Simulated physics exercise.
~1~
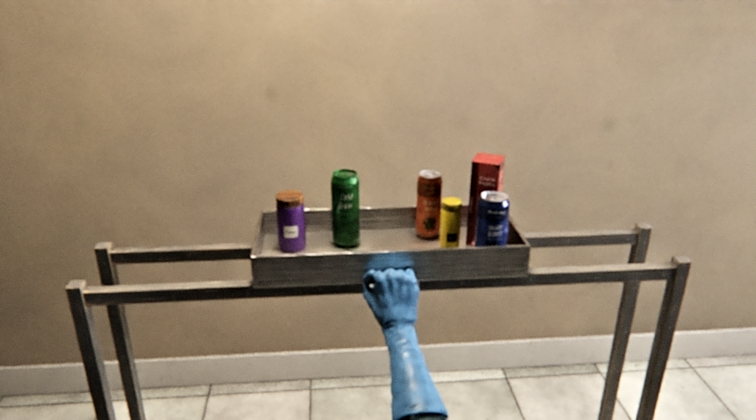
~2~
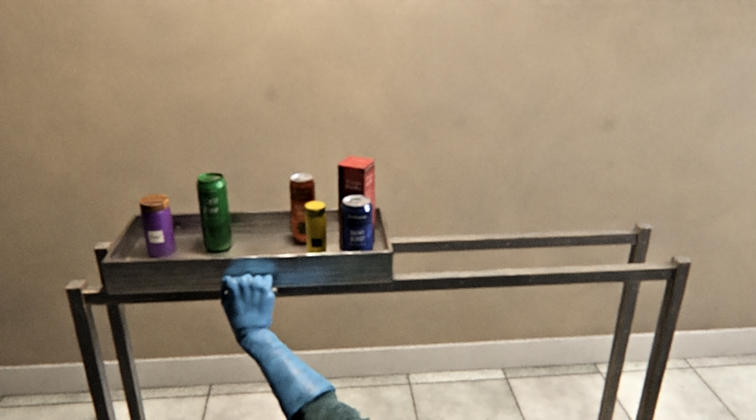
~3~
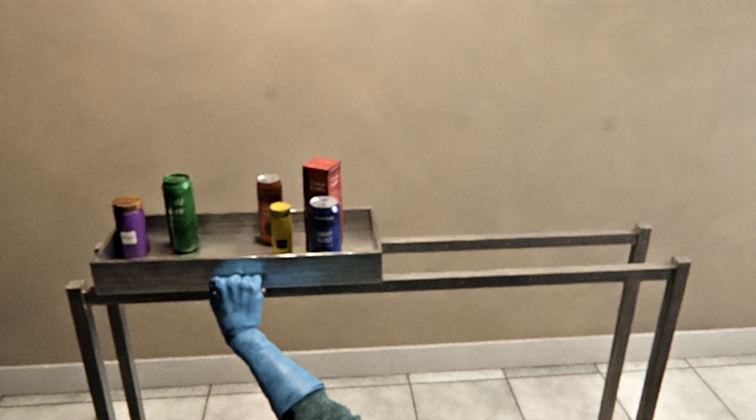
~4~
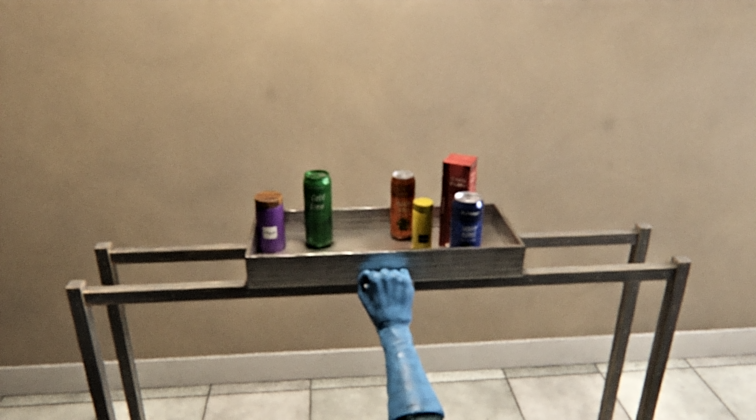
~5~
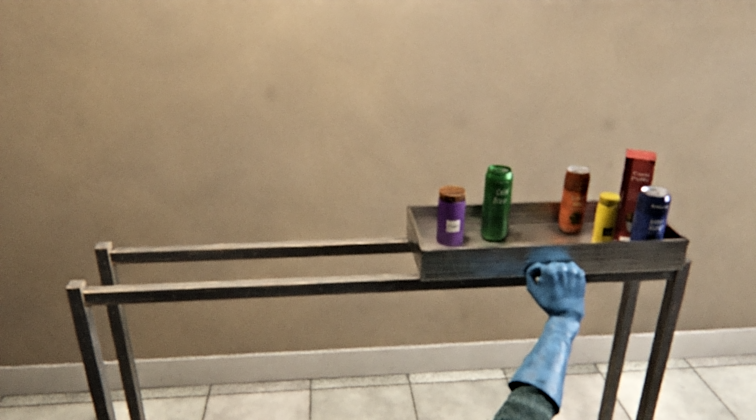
A blue-gloved hand grips the front of a grey metal tray that rests on two long rails of a stand, seen from the front and slightly above against a plain tan wall and pale tiled floor. On the tray stand a purple jar at left, a tall green can, an orange can, a yellow shaker, a red carton and a blue can at right. The tray slides from the middle to the left end, then edges slightly farther. The hand moves it back to the middle and on to the right end. All six items finish upright on the tray.
